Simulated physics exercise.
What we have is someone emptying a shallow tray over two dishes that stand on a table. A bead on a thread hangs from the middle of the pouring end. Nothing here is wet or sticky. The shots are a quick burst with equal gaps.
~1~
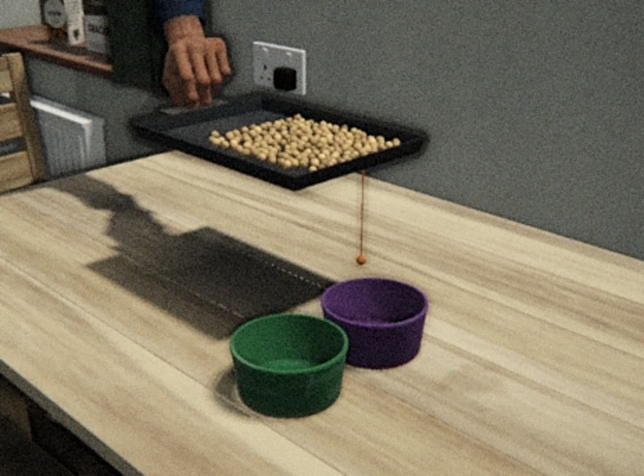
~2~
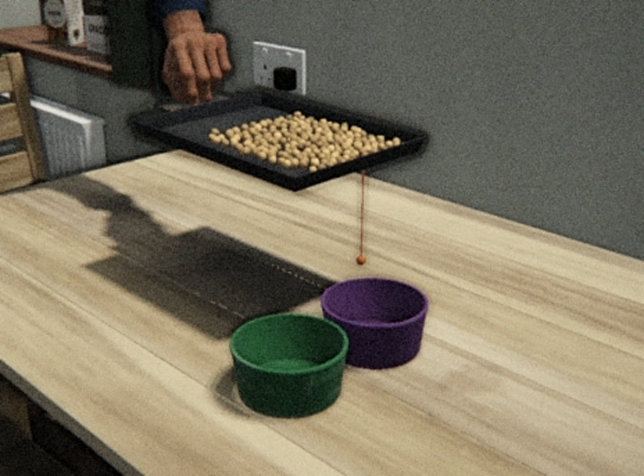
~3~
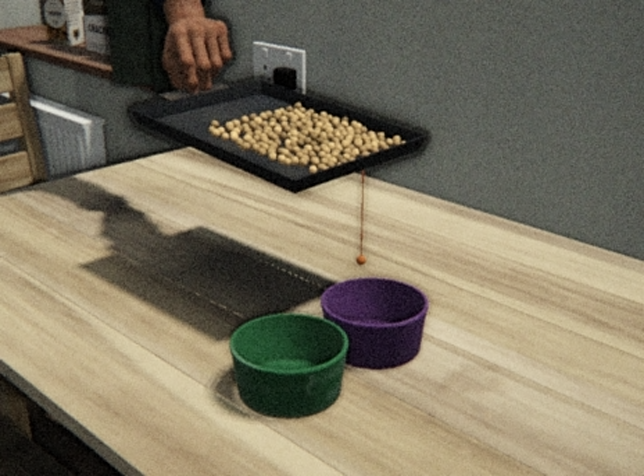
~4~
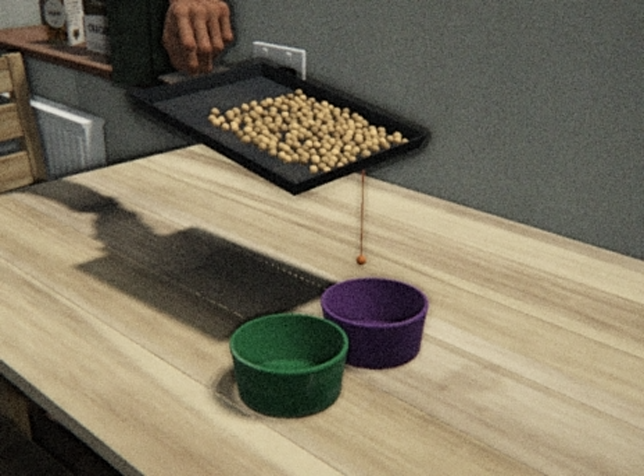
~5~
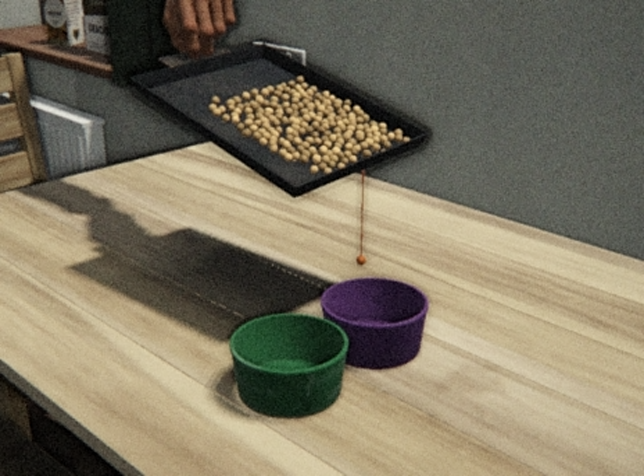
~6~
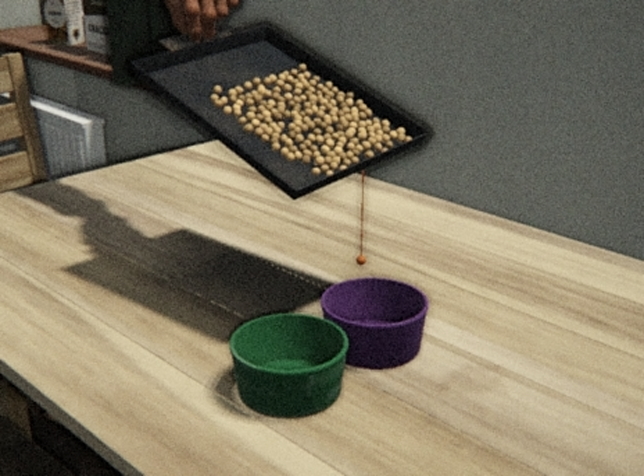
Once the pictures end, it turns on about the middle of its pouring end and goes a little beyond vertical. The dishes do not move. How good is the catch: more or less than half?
Together they catch over half.
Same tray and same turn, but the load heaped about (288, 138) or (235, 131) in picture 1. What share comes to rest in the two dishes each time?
In turn 70 and 70 in a hundred.
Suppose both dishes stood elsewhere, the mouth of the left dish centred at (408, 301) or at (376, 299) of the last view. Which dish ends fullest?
One: Left. Two: Left.
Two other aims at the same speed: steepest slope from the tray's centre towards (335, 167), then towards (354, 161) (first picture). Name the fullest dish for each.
At the first place the right dish, at the second the right one.
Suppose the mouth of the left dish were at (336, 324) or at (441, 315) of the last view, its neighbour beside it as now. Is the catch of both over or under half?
In turn: The larger part; not half.
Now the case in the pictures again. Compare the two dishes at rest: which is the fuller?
More ends in the right one.
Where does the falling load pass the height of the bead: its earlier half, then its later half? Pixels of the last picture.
At about (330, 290), then at (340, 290).
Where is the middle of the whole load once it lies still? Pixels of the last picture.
Around (352, 346).
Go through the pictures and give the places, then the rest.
In the first picture, corners of the pouring end (294, 174) and (419, 137), level; middle of the load (302, 145), dried chickpeas; left dish (329, 383); right dish (414, 337); bead on its thread (361, 260).
In the second picture, corners of the pouring end (295, 175) and (419, 136), level; middle of the load (302, 143).
In the third picture, corners of the pouring end (295, 177) and (420, 135), tipped barely, lowest at the left corner; middle of the load (302, 139).
In the fourth picture, corners of the pouring end (296, 180) and (420, 134), tipped a little, lowest at the left corner; middle of the load (302, 132).
In the fifth picture, corners of the pouring end (296, 183) and (422, 132), tipped a little, lowest at the left corner; middle of the load (304, 126).
In the sixth picture, corners of the pouring end (296, 186) and (423, 131), tipped clearly, lowest at the left corner; middle of the load (317, 122); left dish (329, 383); right dish (414, 337).
Just after the last frame, tray tipped steeply; almost all on the tray; just a few in the right dish; just a few outside both; about a tenth in the air.
A moment on, tray tipped past a quarter turn; just a few on the tray; about a tenth in the left dish; roughly half in the right dish; roughly a quarter outside both; about a tenth in the air.
Further on, tray tipped past a quarter turn; about a tenth in the left dish; roughly half in the right dish; roughly a third outside both.
When it is over, tray tipped past a quarter turn; about a tenth in the left dish; roughly half in the right dish; roughly a third outside both.
